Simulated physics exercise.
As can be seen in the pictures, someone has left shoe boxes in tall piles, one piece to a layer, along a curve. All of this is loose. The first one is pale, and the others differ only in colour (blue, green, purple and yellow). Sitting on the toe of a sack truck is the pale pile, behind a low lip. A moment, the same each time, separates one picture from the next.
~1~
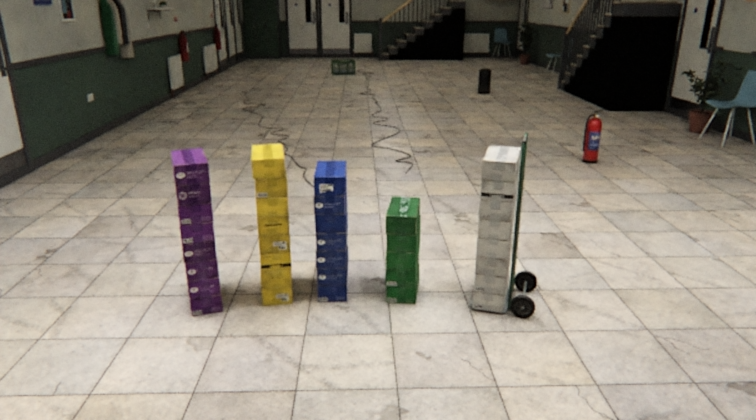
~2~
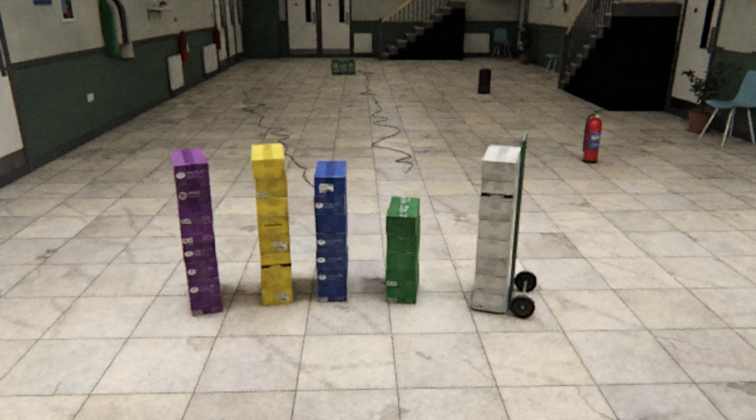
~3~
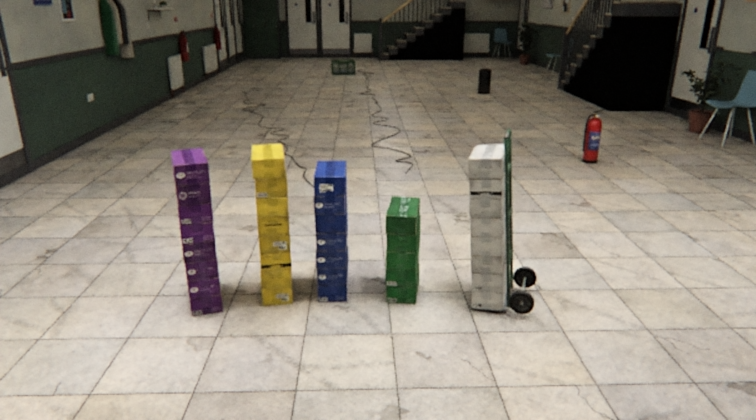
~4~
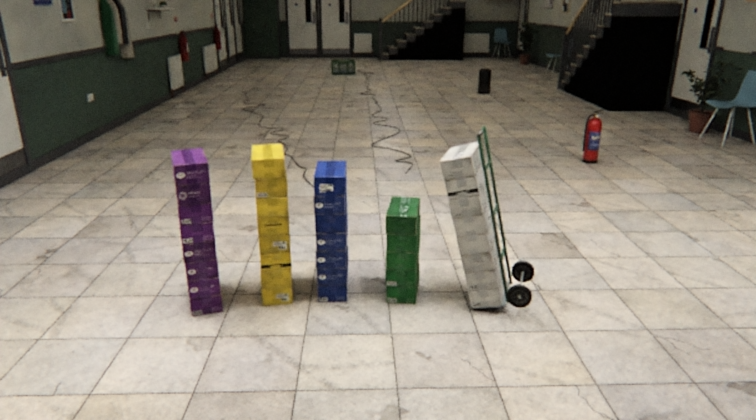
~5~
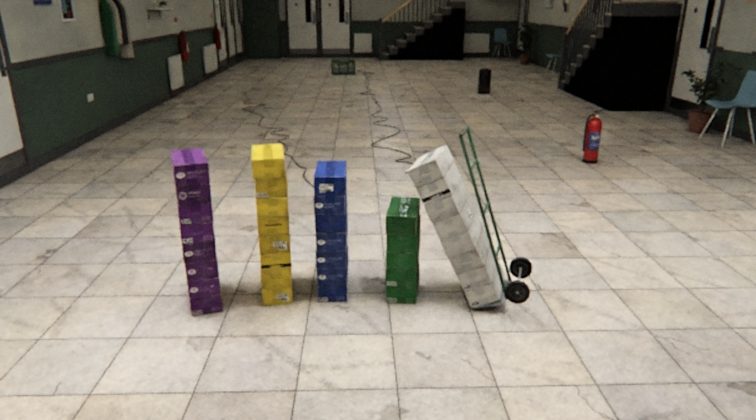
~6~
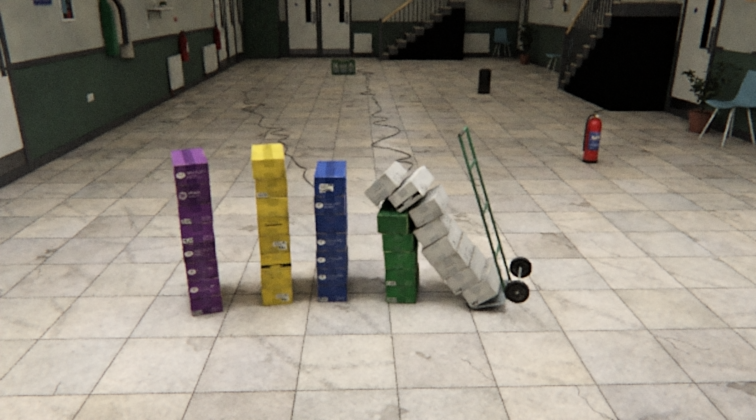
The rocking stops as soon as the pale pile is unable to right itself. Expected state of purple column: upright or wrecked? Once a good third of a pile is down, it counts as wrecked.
Wrecked.
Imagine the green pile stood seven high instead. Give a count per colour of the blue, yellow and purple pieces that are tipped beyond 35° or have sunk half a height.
Blue 6, yellow 8, purple 8.
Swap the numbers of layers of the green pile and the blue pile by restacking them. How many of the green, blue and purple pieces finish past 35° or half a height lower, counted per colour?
By colour, green 6, blue 4, purple 8.
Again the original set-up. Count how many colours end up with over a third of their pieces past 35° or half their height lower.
4.
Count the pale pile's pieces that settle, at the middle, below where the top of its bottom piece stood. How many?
4 in all.
Just after the last frame, 8 of the pale pile down; none of the 8 purple boxes down (0 of 28 in all colours); top purple box unmoved; top green box tilted a little.
A moment on, 7 of the pale pile down; none of the 8 purple boxes down (4 of 28 in all colours); top purple box unmoved; top green box tilted clearly, about its own height lower.
Further on, 7 of the pale pile down; 1 of the 8 purple boxes down (20 of 28 in all colours); top purple box tilted clearly, half its height lower; top blue box tilted well over, some two heights lower.
Then, 7 of the pale pile down; 8 of the 8 purple boxes down (27 of 28 in all colours); top purple box on its side; top yellow box on its side.
When it is over, 7 of the pale pile down; 8 of the 8 purple boxes down (27 of 28 in all colours); top purple box upside down; top yellow box on its side. In pixels of the last frame, middles, top yellow box near (10, 286).
